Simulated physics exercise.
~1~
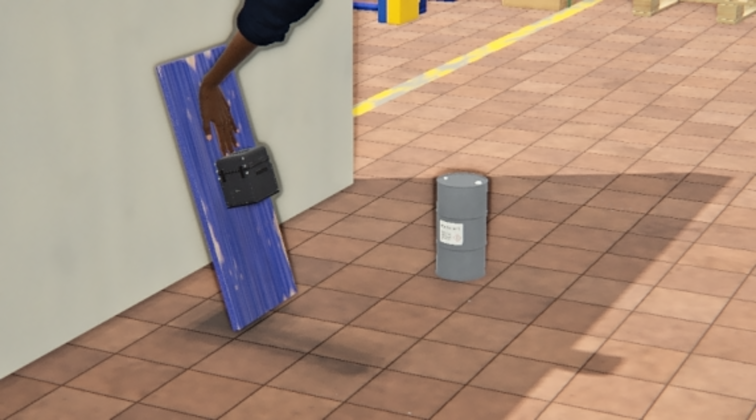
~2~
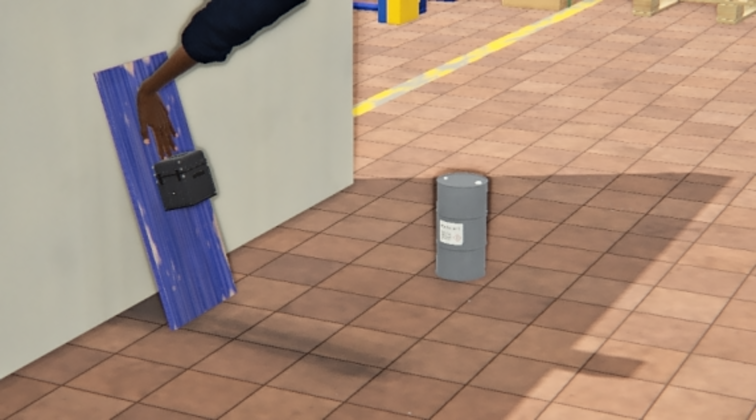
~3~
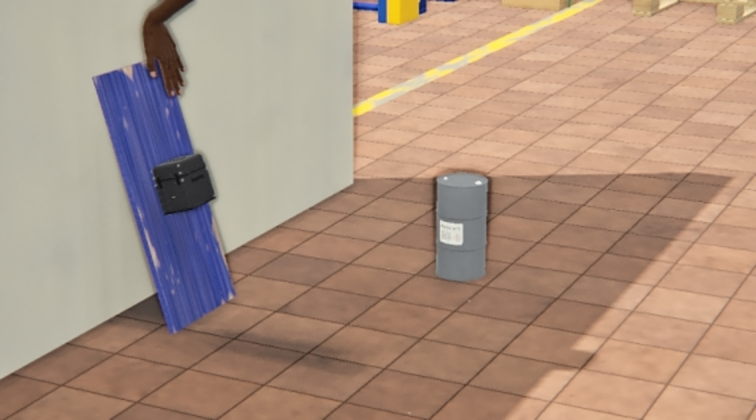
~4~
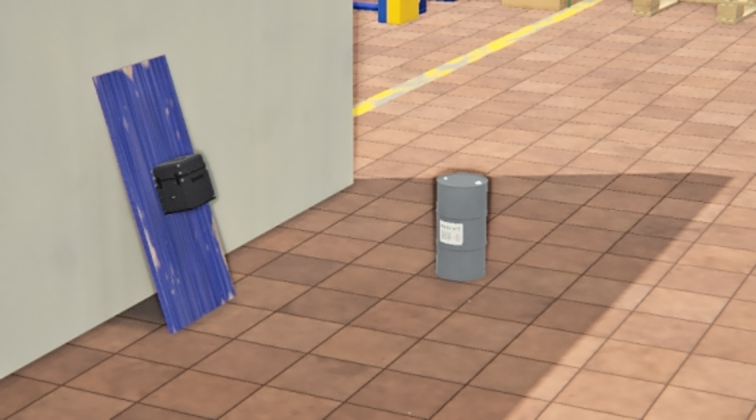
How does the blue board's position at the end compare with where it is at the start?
At the end the blue board is a little further to the left along the pale wall than it is at the start, and so further from the grey canister.
